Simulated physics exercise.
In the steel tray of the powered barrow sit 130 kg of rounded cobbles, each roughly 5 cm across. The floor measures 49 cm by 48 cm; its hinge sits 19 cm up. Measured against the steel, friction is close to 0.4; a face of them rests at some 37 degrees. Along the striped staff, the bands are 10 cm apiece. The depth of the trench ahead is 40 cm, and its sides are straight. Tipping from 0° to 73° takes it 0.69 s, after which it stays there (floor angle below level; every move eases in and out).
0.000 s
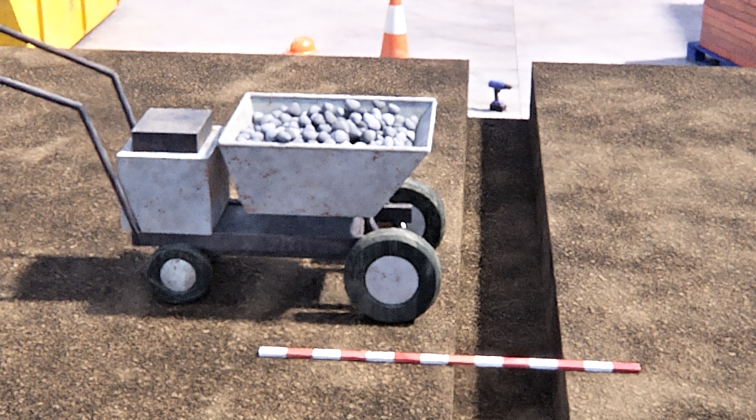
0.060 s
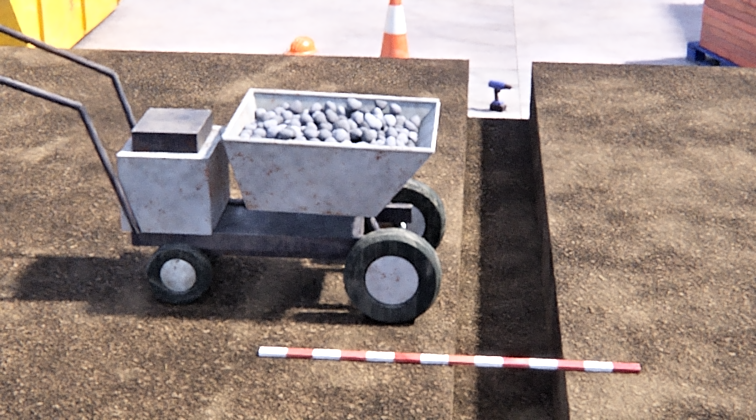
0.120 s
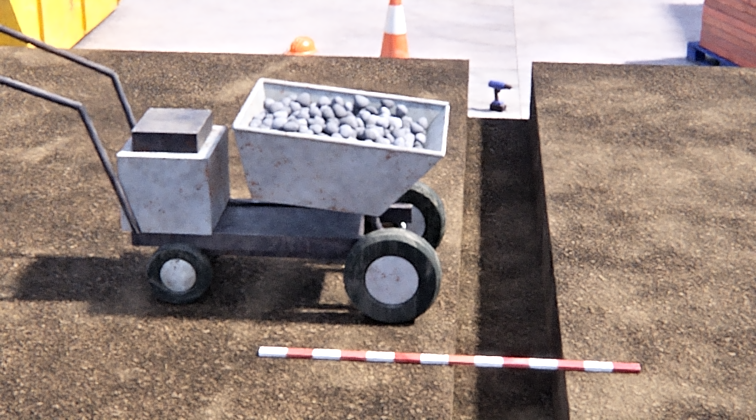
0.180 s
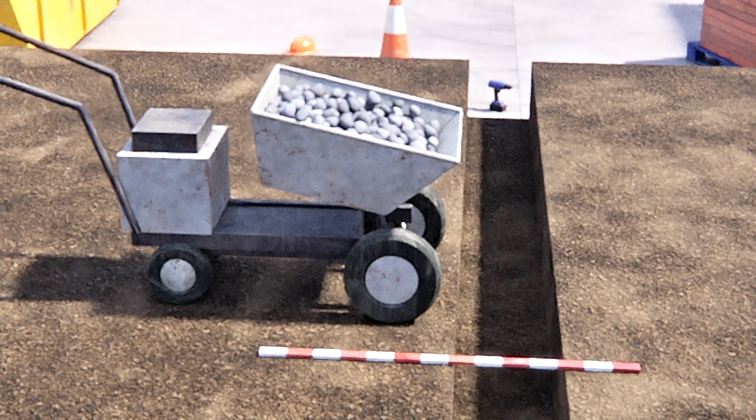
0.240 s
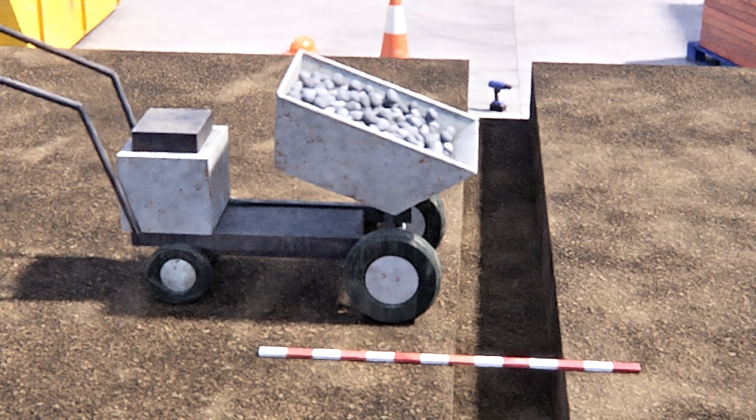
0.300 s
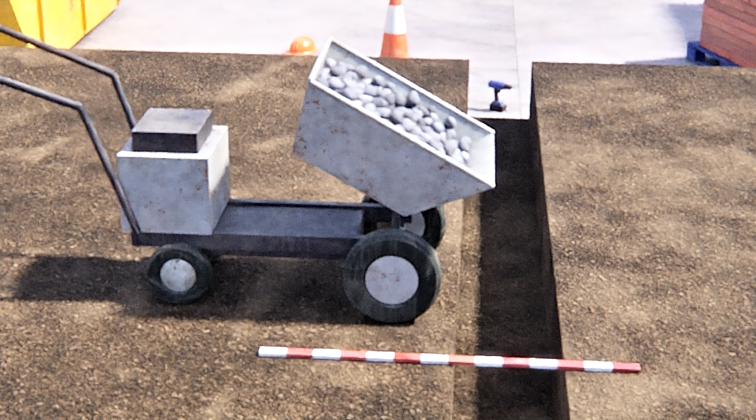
Steel tray of rounded grey cobbles on a powered barrow tilting steadily down to the right beside a narrow, straight-sided trench.
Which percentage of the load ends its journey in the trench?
Roughly 26 per cent.
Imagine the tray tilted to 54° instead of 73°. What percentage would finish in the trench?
I'd guess some 15 in a hundred.
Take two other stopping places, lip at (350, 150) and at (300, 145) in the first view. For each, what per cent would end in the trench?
First spot about 85, second spot about 90 per cent.
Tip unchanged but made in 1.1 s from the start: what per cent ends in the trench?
With that change, it comes to around 40 per cent.
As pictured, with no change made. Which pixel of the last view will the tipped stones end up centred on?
The tipped stones centre close to (614, 293).
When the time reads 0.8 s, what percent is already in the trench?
Around 5 per cent of it, at that instant.
After 0.5 s the floor is at 62°; 100 % in the tray; the foremost stones are at (525, 212).
After 0.8 s the floor is at 73°; 61 % in the tray, 4 % in the trench, 35 % past the trench; the foremost stones are at (635, 290).
After 1.1 s the floor is at 73°; 17 % in the tray, 8 % in the trench, 75 % past the trench; the foremost stones are past the picture's edge.
After 3.1 s the floor is at 73°; 0 % in the tray, 26 % in the trench, 74 % past the trench; the foremost stones are past the picture's edge.
